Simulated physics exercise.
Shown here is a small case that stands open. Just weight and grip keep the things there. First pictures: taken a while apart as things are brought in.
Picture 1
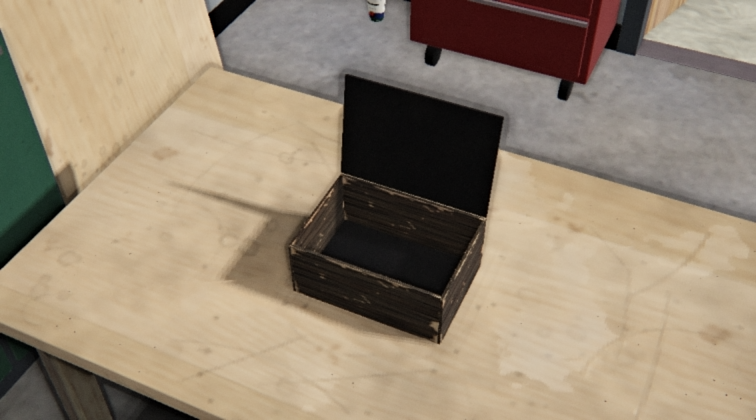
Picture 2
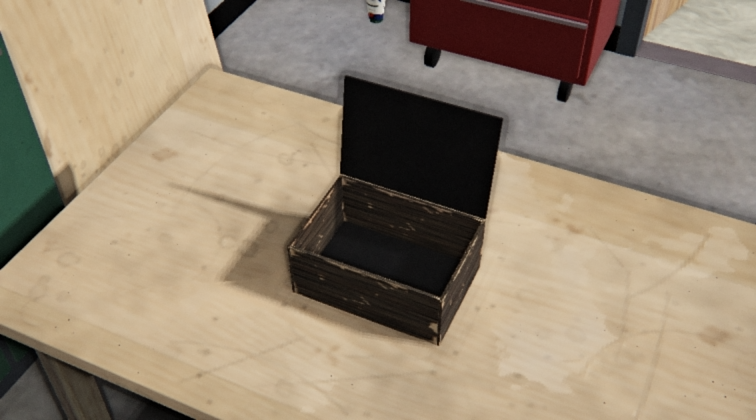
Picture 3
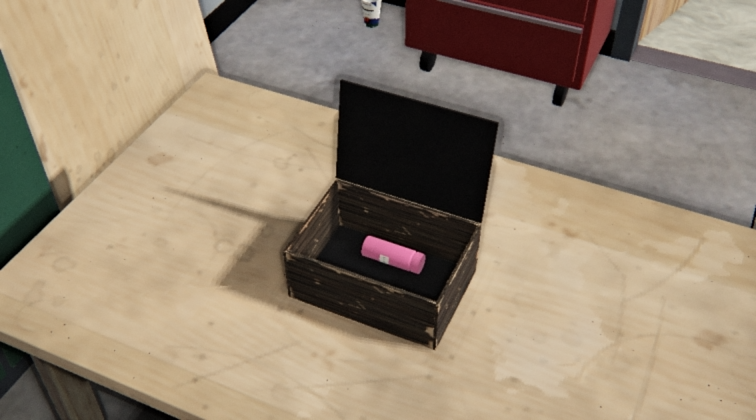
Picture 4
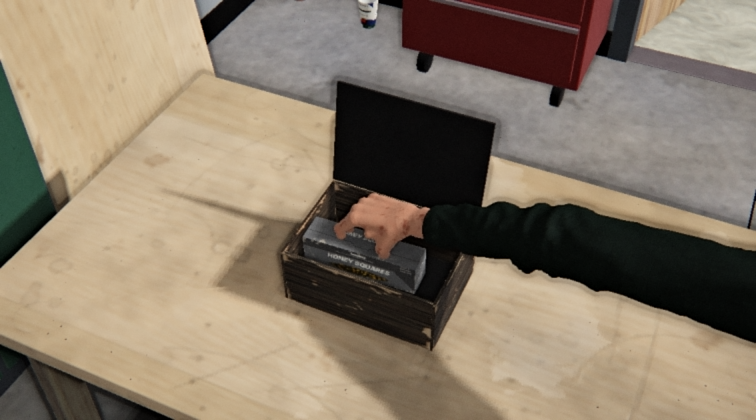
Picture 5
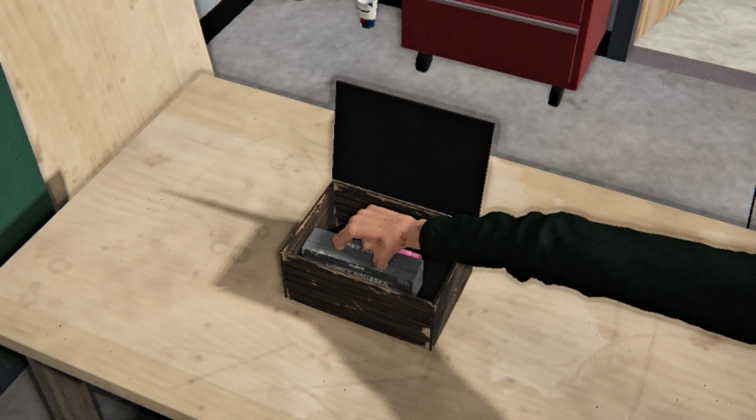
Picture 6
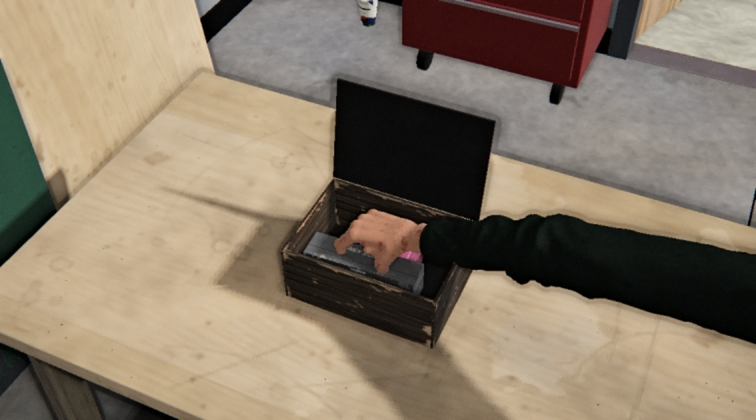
A hand in a dark sleeve reaches in from the right and lowers a grey carton into a small open wooden case, after a pink cylinder has appeared inside it. The case, dark with a raised black lid, sits on a pale wooden table, with a red cabinet behind on a grey floor. The view looks down from above, shifting very slightly early on.
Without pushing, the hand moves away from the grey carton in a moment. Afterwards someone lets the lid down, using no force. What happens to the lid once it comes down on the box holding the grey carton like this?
It comes down fully.
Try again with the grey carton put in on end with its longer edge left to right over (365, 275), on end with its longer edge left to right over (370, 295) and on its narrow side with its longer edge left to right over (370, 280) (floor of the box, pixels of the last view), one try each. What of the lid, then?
With the first placement it remains raised; with the second it remains raised; with the third it settles down.
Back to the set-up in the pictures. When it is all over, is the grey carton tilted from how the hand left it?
In the end, it keeps its orientation.
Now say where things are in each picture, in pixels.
The last thing is not in view yet, in the first picture.
The last thing is not in view yet, in the second picture.
The last thing is not in view yet; pink shaker (393, 255), in the third picture.
Coming down; grey carton (365, 255), in the fourth picture.
Coming down; grey carton (363, 265), in the fifth picture.
Put in, still held; grey carton (364, 269), in the sixth picture.
Then, 1.30 s after the last picture, lid 79° above the rim.
Then, 1.70 s after the last picture, lid 49° above the rim.
Then, 2.00 s after the last picture, lid 18° above the rim.
At rest, lid shut; both in place. Seen from the same camera at the end, grey carton near (364, 270).
